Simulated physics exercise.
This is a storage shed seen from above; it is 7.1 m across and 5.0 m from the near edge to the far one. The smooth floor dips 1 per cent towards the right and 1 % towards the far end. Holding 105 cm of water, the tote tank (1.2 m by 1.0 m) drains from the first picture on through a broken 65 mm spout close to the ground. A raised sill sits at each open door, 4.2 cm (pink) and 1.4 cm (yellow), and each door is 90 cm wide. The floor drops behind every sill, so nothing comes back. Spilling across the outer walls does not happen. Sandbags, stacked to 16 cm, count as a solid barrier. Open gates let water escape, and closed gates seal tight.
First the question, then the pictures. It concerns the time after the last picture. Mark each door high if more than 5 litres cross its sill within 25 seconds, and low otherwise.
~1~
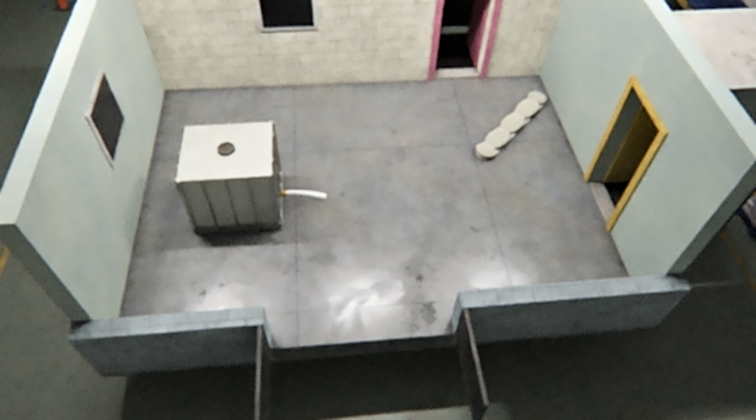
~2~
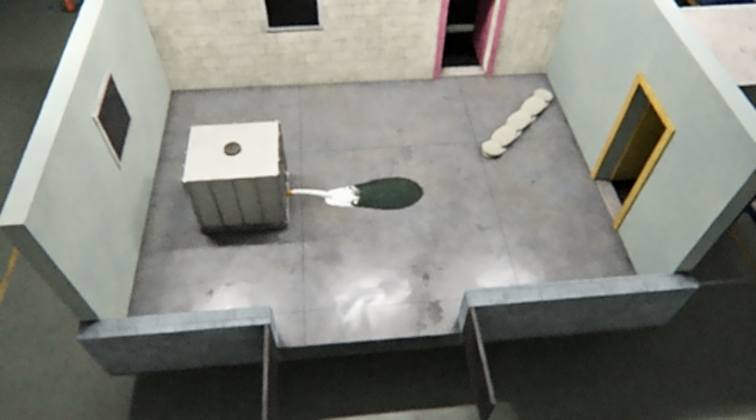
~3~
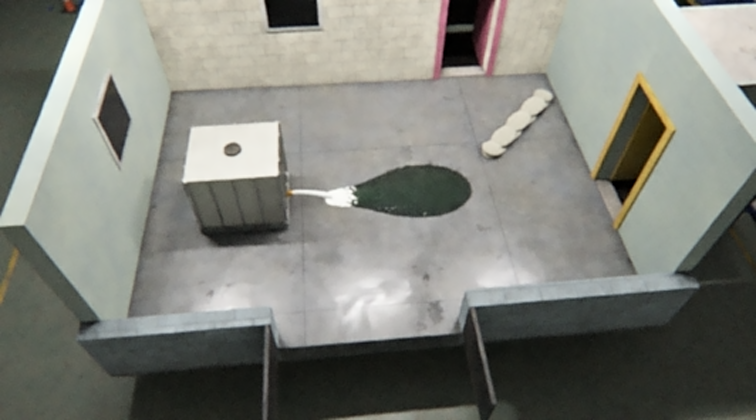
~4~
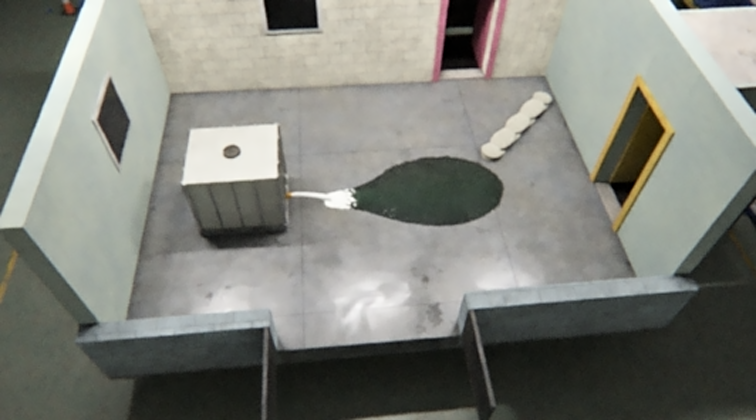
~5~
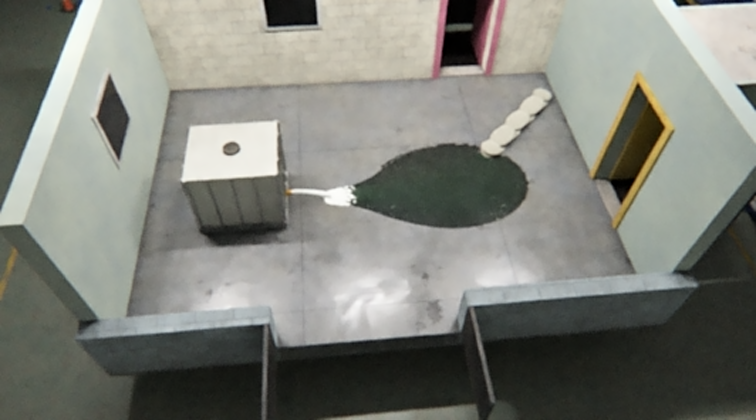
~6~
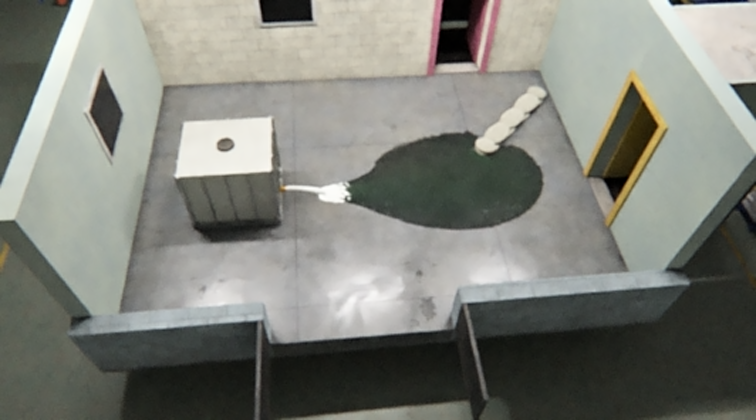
Pink door - low. Yellow door - high.
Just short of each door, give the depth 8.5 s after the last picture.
Depth (cm) - pink: 1.0, yellow: 2.0.
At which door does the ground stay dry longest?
The pink one.
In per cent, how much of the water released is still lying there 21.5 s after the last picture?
Roughly 94 per cent.
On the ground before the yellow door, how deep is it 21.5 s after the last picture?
A ruler would show around 2.5 cm.
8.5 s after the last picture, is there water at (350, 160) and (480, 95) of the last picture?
First spot untouched, second spot waterlogged.
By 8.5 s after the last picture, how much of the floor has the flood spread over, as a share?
Roughly 30 per cent.
Then, 1.5 s after the last picture water covers 15 % of the floor and is deepest (2 cm) near (478, 155); pink door not reached, yellow door not reached.
Then, 4.5 s after the last picture water covers 25 % of the floor and is deepest (2 cm) near (478, 155); pink door not reached, yellow door 1.6 cm at the sill, 0 L in.
Then, 8.5 s after the last picture water covers 30 % of the floor and is deepest (4 cm) near (553, 107); pink door 0.93 cm at the sill, 0 L in, yellow door 2 cm at the sill, 1 L in.
Then, 12.5 s after the last picture water covers 30 % of the floor and is deepest (4 cm) near (539, 76); pink door 2.1 cm at the sill, 0 L in, yellow door 2.2 cm at the sill, 3 L in.
Then, 21.5 s after the last picture water covers 35 % of the floor and is deepest (5 cm) near (539, 76); pink door 2.9 cm at the sill, 0 L in, yellow door 2.6 cm at the sill, 15 L in.
